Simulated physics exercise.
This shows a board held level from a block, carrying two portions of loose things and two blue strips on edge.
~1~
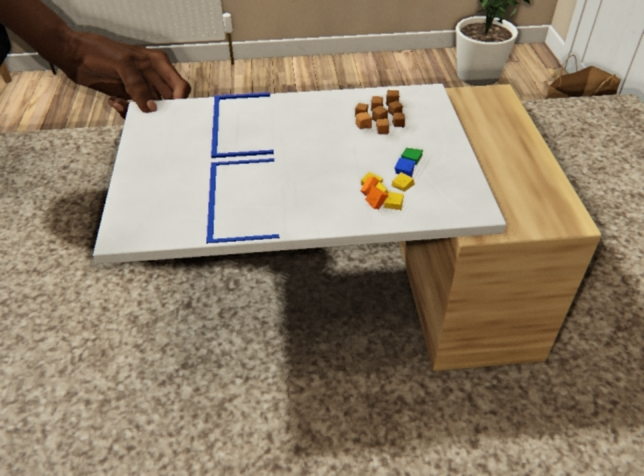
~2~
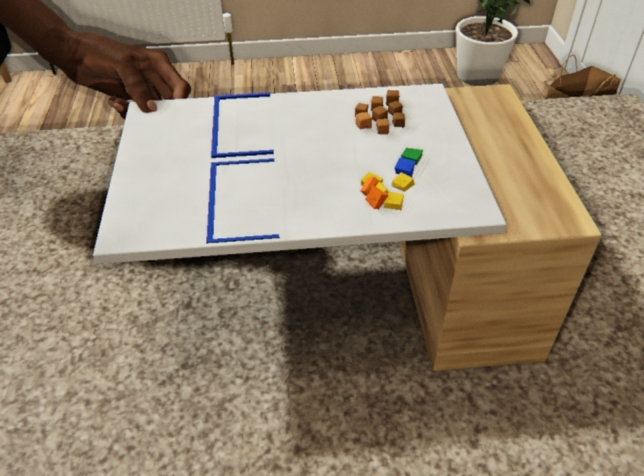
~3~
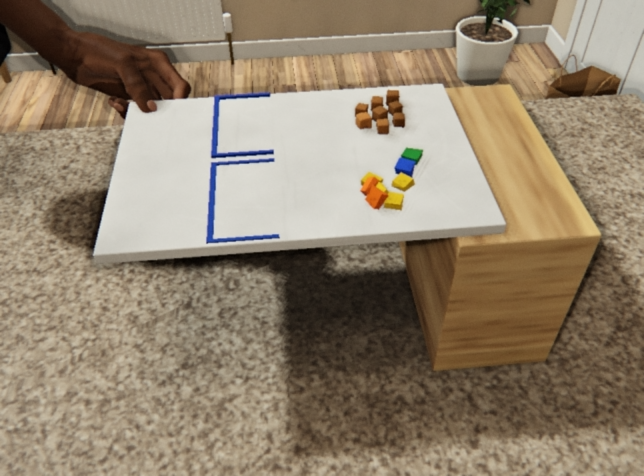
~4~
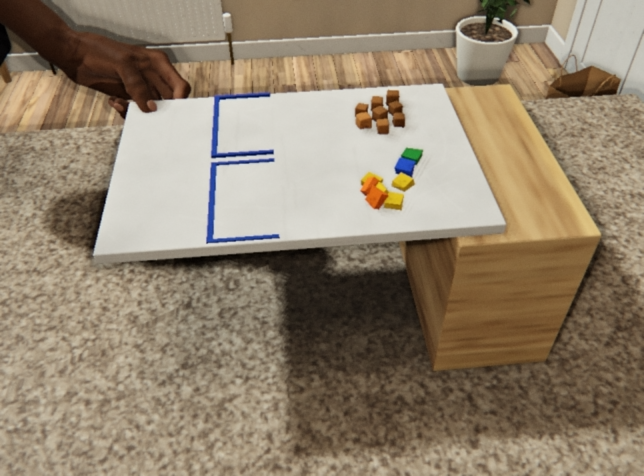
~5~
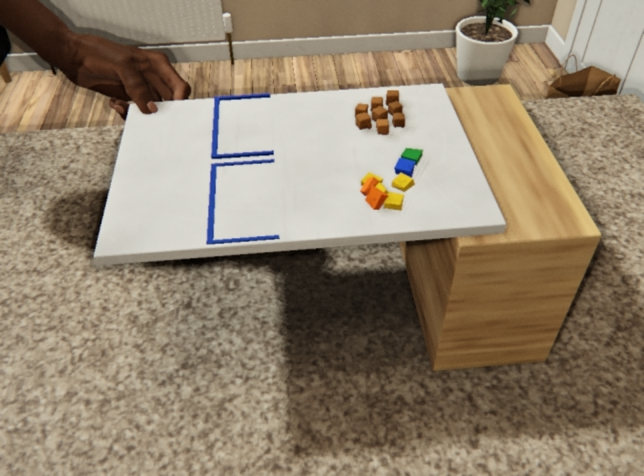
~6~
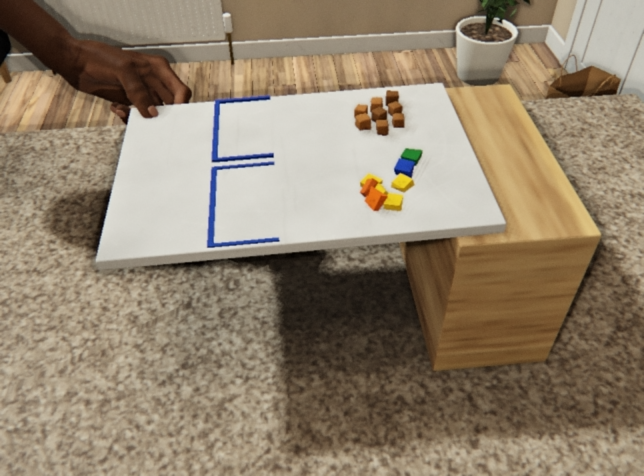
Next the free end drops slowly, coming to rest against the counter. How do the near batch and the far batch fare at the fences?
My prediction: I expect the near batch to end up beyond its barrier; I expect the far batch to end up beyond its barrier.
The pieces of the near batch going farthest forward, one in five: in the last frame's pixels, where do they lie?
Pretty much at (188, 334), I'd say.
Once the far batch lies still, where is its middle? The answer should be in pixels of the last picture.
Resting centre, last frame: Approx. (109, 286) px.
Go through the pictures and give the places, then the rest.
In the first picture, held end of the board at (108, 251), level; block at (473, 222), tall, over half the board's length; near batch at (378, 192), a few mosaic tiles; far batch at (380, 115), a few brown sugar cubes; near bar at (212, 200), much lower than a piece; far bar at (216, 125), much lower than a piece.
In the second picture, held end of the board at (108, 251), level; far batch at (380, 115).
In the third picture, held end of the board at (108, 251), level; near batch at (378, 192).
In the fourth picture, held end of the board at (108, 251), level; far batch at (380, 115).
In the fifth picture, held end of the board at (109, 252), level; near batch at (378, 192).
In the sixth picture, held end of the board at (111, 257), down by 1°; block at (473, 222); near batch at (378, 193), not moving; far batch at (379, 116), not moving; near bar at (212, 204); far bar at (216, 129).
Then, 1.07 s past the last view, board sloping at 20°; near batch where it was; far batch where it was.
Then, 2.01 s past the last view, board sloping at 36°; near batch has reached its bar; far batch most past its bar.
Then, 2.81 s past the last view, board resting at 40°; near batch most past its bar; far batch all past its bar.
Finally, board resting at 40°; near batch most past its bar; far batch all past its bar.
